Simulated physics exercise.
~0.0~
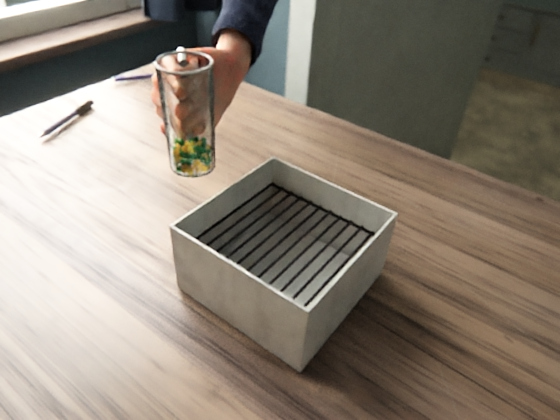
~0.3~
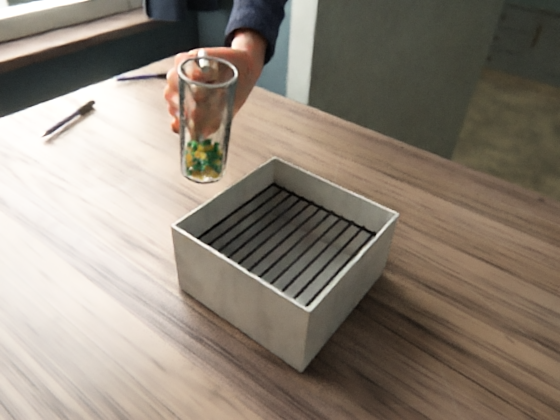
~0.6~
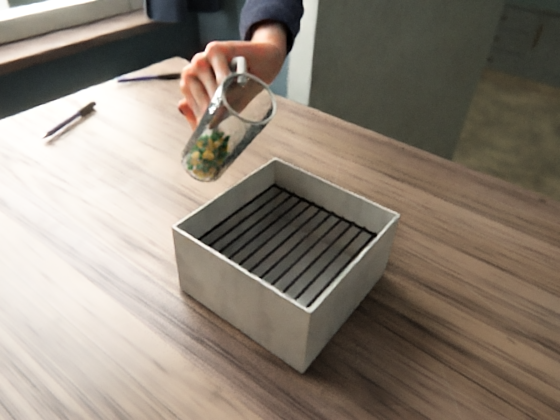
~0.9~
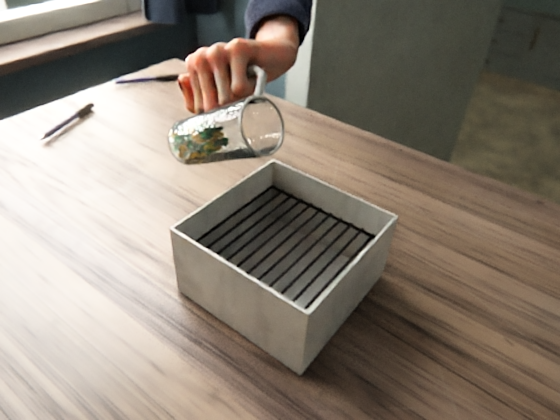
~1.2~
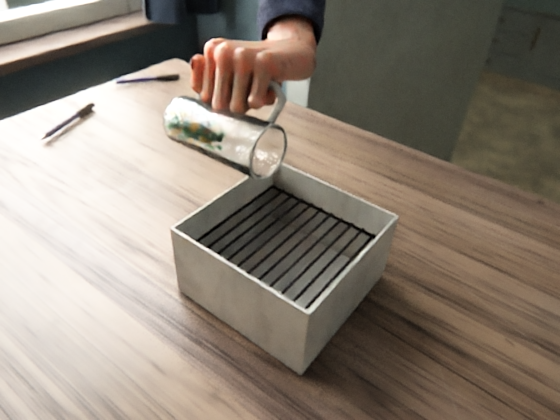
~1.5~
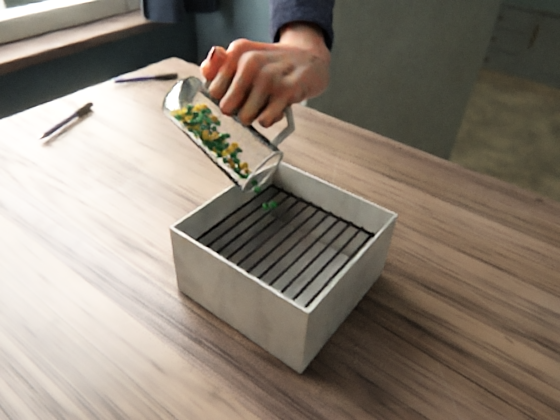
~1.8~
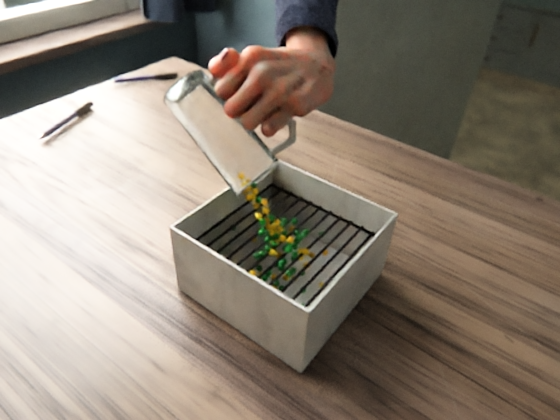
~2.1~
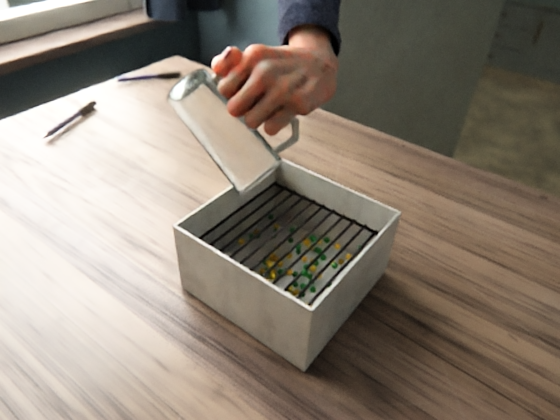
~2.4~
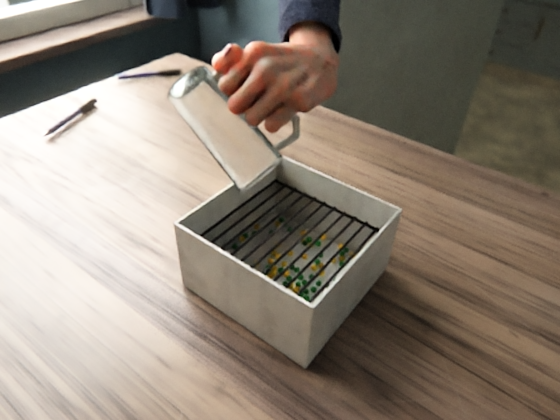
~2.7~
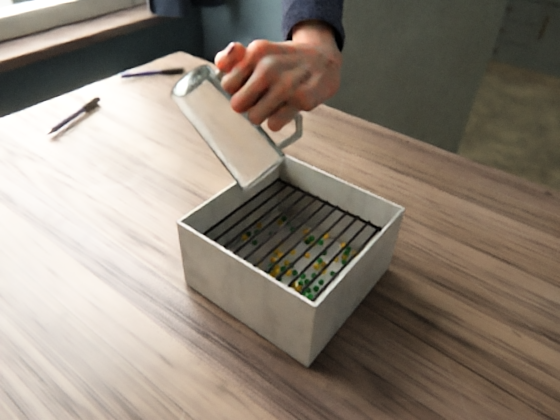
On a wooden table, a hand tips yellow and green pieces from a glass through a box's rack.
